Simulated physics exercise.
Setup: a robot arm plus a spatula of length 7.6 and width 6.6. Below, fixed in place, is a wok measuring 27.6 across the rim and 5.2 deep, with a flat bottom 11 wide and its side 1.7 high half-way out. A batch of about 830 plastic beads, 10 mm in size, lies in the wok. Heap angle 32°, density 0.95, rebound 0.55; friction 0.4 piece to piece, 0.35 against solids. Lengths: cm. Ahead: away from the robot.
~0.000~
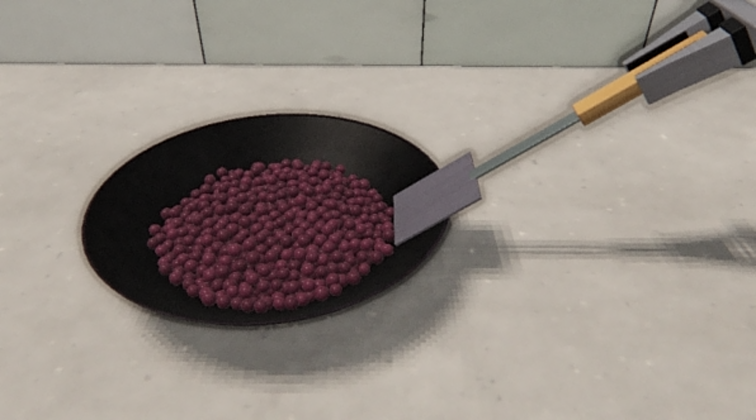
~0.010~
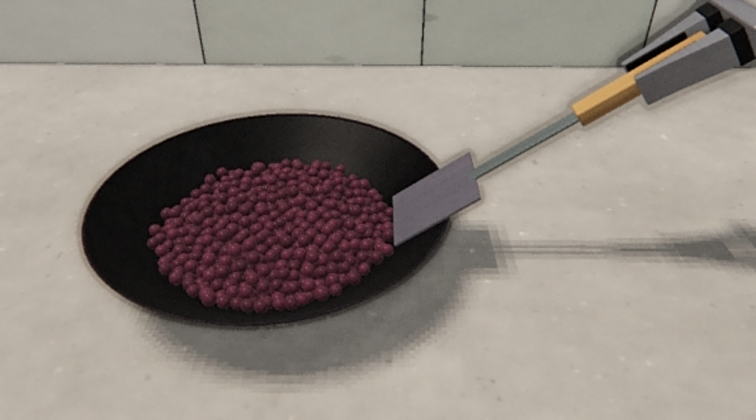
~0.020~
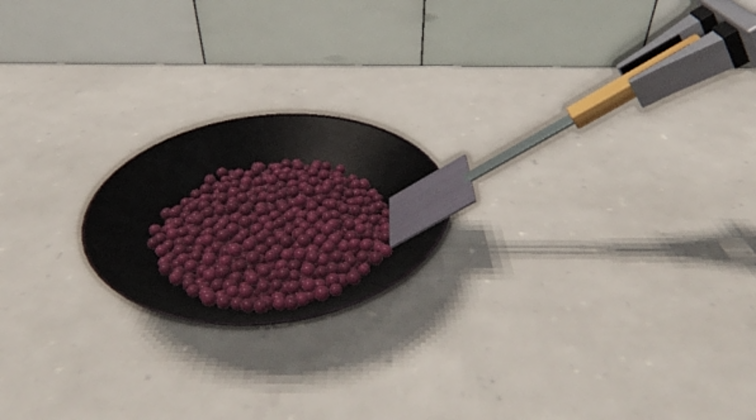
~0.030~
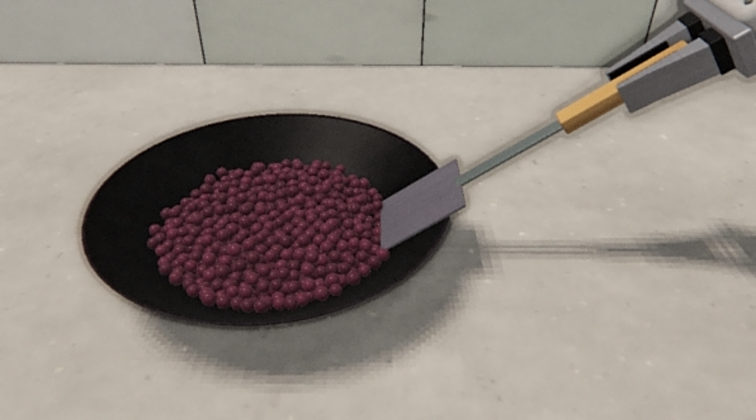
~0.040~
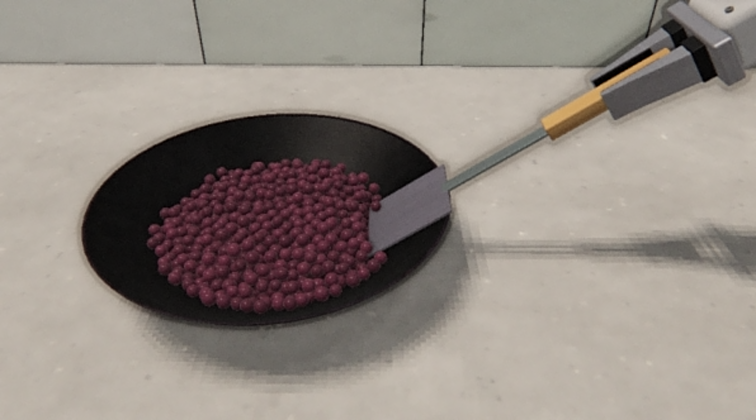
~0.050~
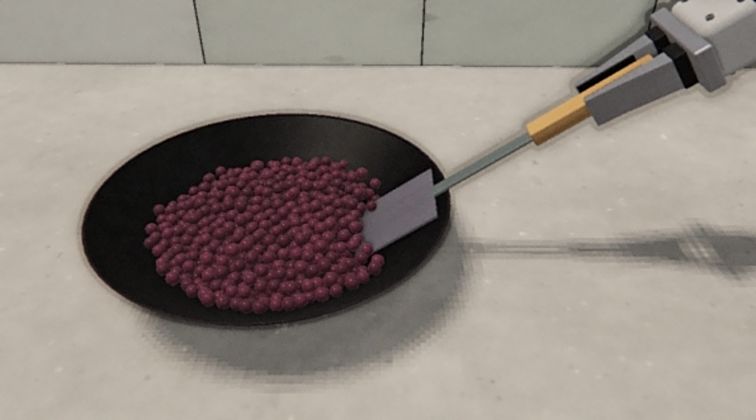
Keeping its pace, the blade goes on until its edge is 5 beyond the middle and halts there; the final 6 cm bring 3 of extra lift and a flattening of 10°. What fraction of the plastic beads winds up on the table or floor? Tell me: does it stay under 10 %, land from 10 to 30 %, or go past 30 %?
It stays under 10 %.
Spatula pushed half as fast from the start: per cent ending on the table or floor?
About 0 in a hundred.
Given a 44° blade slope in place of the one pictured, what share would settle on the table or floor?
I'd expect near 5 percent then.
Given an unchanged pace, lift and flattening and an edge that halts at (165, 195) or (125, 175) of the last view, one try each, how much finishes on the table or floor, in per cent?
First try about 20 percent, second about 30 percent.
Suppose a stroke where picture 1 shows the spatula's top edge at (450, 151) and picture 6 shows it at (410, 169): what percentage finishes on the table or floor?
About 5 per cent.
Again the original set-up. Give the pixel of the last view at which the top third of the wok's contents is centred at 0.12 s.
I'd say close to (249, 204).
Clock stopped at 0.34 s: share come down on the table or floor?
It works out to about 0 in a hundred.
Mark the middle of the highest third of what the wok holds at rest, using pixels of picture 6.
You'll find it at about (176, 206).
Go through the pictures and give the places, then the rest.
Spatula top edge at (476, 174), sloping 36°; upper third of the load around (274, 218), from x 155 to 390, top at y 165; 830 in the wok, in the first picture.
Spatula top edge at (475, 174), sloping 36°; upper third of the load around (273, 219), from x 155 to 390, top at y 165, in the second picture.
Spatula top edge at (470, 177), sloping 36°; upper third of the load around (274, 219), from x 155 to 385, top at y 165, in the third picture.
Spatula top edge at (461, 181), sloping 36°; upper third of the load around (275, 218), from x 155 to 385, top at y 165, in the fourth picture.
Spatula top edge at (448, 187), sloping 36°; upper third of the load around (280, 217), from x 155 to 380, top at y 165, in the fifth picture.
Spatula top edge at (434, 192), sloping 36°; upper third of the load around (279, 213), from x 150 to 380, top at y 160; 830 in the wok, in the sixth picture.
After 0.09 s, sloping 36°, highest piece 6 above the table; 830 in the wok.
After 0.12 s, sloping 33°, highest piece 6 above the table; 830 in the wok.
After 0.34 s, sloping 26°, highest piece 6 above the table; 807 in the wok, 15 on the table or floor, 8 on the blade or in flight.
After 1.39 s, sloping 26°, highest piece 6 above the table; 806 in the wok, 24 on the table or floor.
At rest, 806 in the wok, 24 on the table or floor. That is 3 % on the table or floor.
